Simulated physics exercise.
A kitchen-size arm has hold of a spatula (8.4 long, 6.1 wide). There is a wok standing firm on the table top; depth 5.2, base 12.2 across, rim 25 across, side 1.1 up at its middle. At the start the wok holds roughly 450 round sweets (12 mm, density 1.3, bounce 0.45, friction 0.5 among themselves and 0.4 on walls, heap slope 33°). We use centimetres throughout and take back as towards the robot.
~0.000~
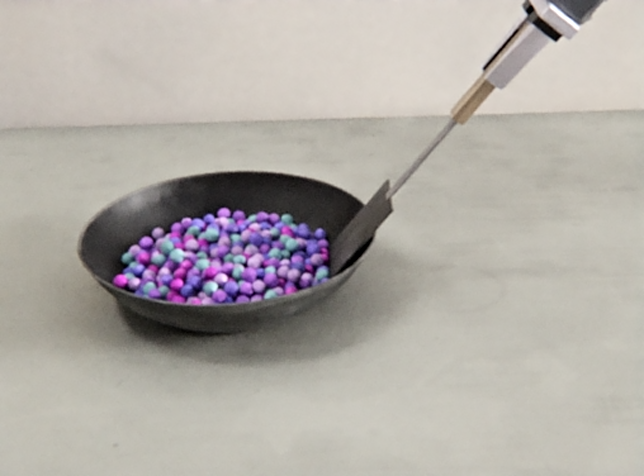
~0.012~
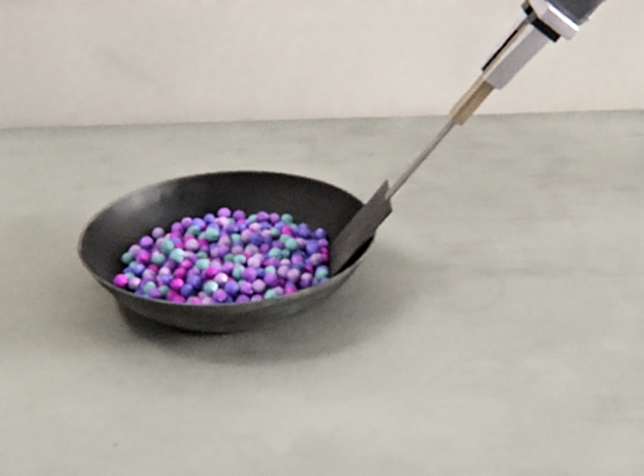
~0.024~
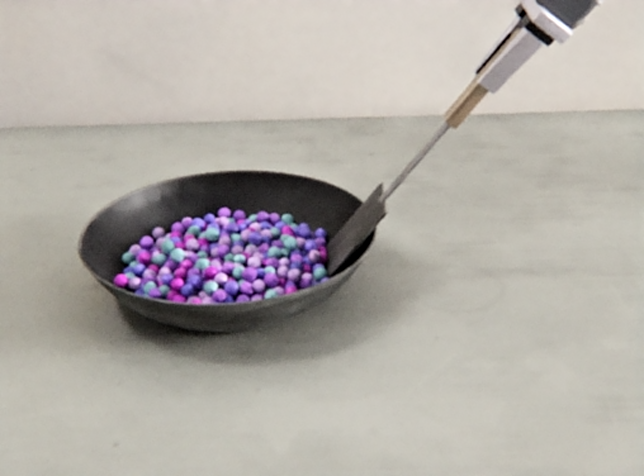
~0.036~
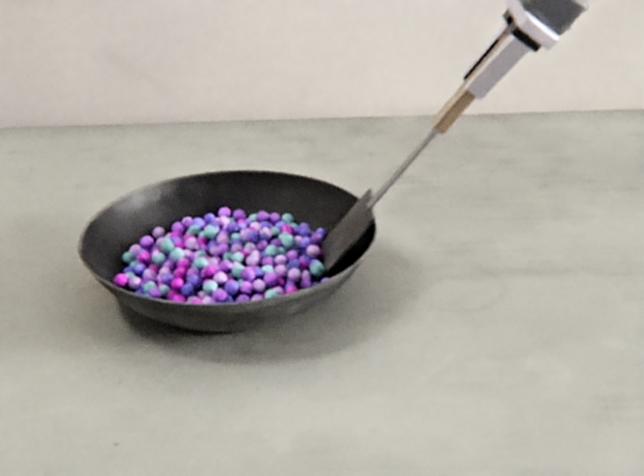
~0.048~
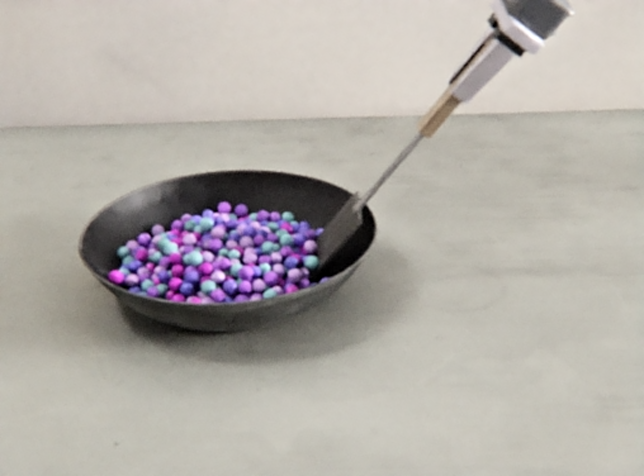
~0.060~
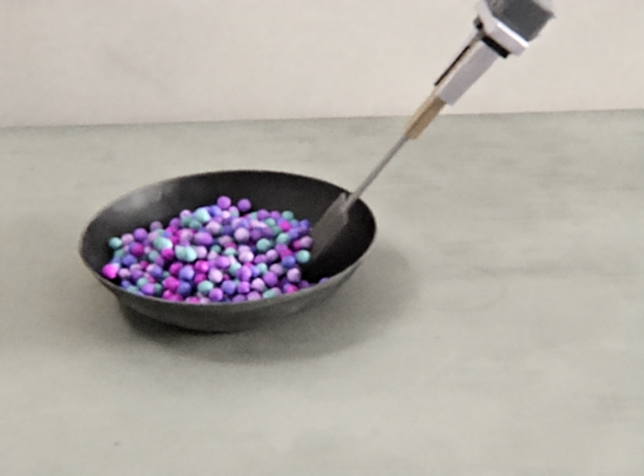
A spatula held by a robot arm slid slowly leftward from the right side of a dark wok, pushing the purple, pink and teal balls into a slightly higher heap while the wok stayed still.
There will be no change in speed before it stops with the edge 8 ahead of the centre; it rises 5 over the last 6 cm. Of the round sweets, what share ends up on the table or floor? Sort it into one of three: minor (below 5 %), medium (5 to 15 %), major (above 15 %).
Major, above 15 %.
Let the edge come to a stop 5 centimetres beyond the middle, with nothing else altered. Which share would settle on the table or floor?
Then the share is near 10 in a hundred.
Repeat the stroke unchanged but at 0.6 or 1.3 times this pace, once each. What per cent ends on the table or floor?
Around 10 per cent, then around 25 per cent, would end on the table or floor.
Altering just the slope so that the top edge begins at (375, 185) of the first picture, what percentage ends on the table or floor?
25 percent or thereabouts.
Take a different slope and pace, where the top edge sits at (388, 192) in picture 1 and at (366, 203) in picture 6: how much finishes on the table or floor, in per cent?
Near 10 in a hundred.
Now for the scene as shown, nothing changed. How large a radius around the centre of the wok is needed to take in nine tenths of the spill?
Distance from centre: Approx. 60 cm.
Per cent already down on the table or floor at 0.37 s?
Roughly 5 per cent.
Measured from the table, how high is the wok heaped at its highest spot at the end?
About 5.5 centimetres.
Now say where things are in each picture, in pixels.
The first frame shows spatula top edge at (391, 194), sloping 51°; upper third of the load around (230, 257), from x 120 to 325, top at y 215; 448 in the wok.
The second frame shows spatula top edge at (390, 194), sloping 51°; upper third of the load around (230, 257), from x 120 to 325, top at y 215.
The third frame shows spatula top edge at (384, 197), sloping 51°; upper third of the load around (230, 256), from x 120 to 325, top at y 215.
The fourth frame shows spatula top edge at (373, 203), sloping 51°; upper third of the load around (232, 256), from x 120 to 325, top at y 215.
The fifth frame shows spatula top edge at (359, 207), sloping 51°; upper third of the load around (230, 253), from x 115 to 325, top at y 210.
The sixth frame shows spatula top edge at (345, 208), sloping 51°; upper third of the load around (223, 248), from x 110 to 325, top at y 205; 448 in the wok.
By 0.10 s, sloping 51°, highest piece 7 above the table; 448 in the wok.
By 0.15 s, sloping 51°, highest piece 8 above the table; 448 in the wok.
By 0.37 s, sloping 51°, highest piece 19 above the table; 351 in the wok, 30 on the table or floor, 67 on the blade or in flight.
By 1.42 s, sloping 51°, highest piece 5 above the table; 351 in the wok, 97 on the table or floor.
Final count, 351 in the wok, 97 on the table or floor. That is 22 % on the table or floor.
